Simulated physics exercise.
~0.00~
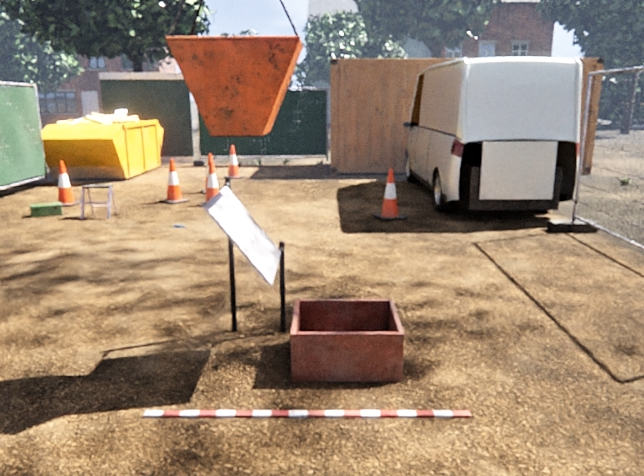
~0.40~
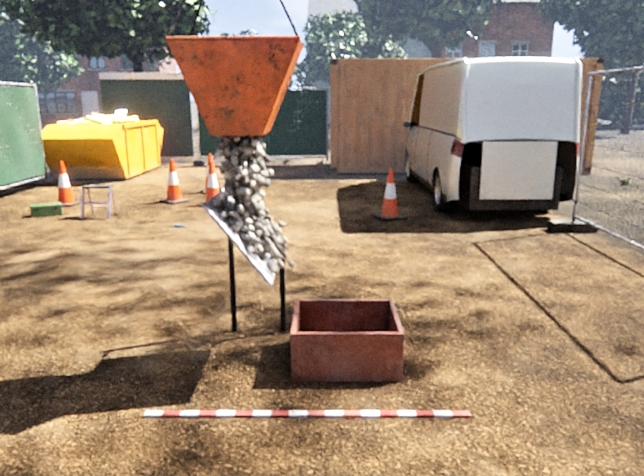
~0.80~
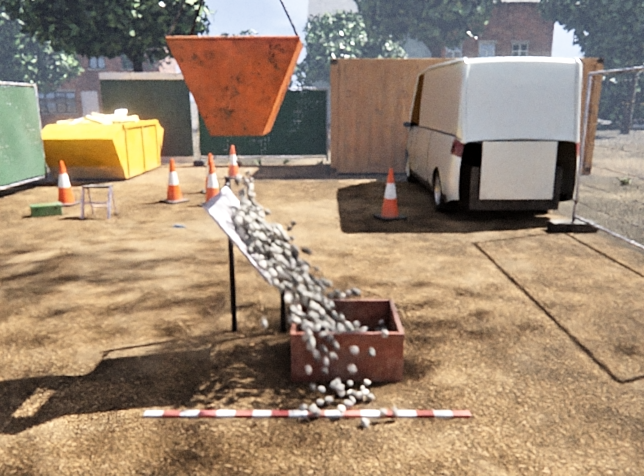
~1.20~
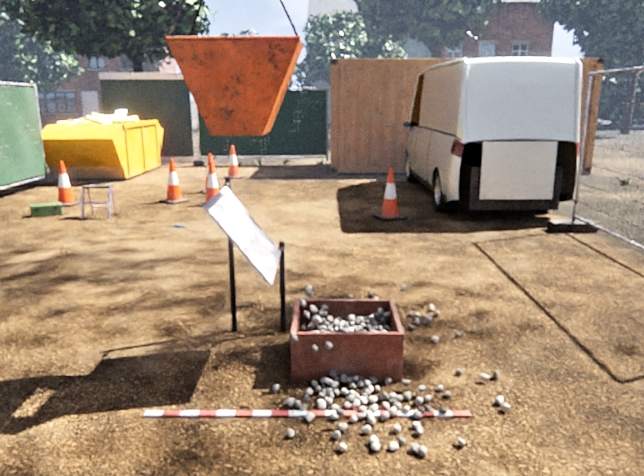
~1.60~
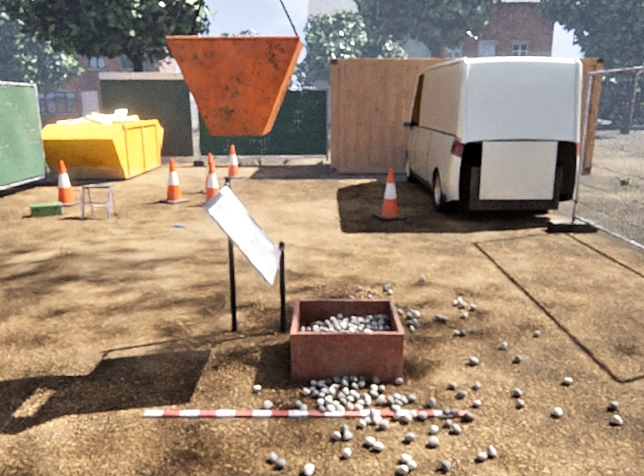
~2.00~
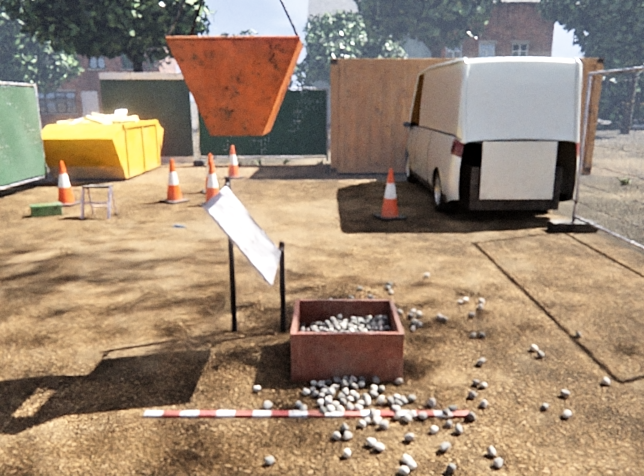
Pale, rounded stones pour from an orange hopper hanging above a sunlit dirt yard, seen from a fixed, slightly raised viewpoint. Below it a tilted steel sheet stands on dark posts, with a reddish open bin to its lower right and a red-and-white staff on the ground in front. Behind are a yellow skip, traffic cones and a white van. The stones strike the sheet, slide down to the right and tumble into the bin, some spilling over the front. Others scatter and roll outward to the right. Finally most lie in the bin, the rest strewn before and beside it.
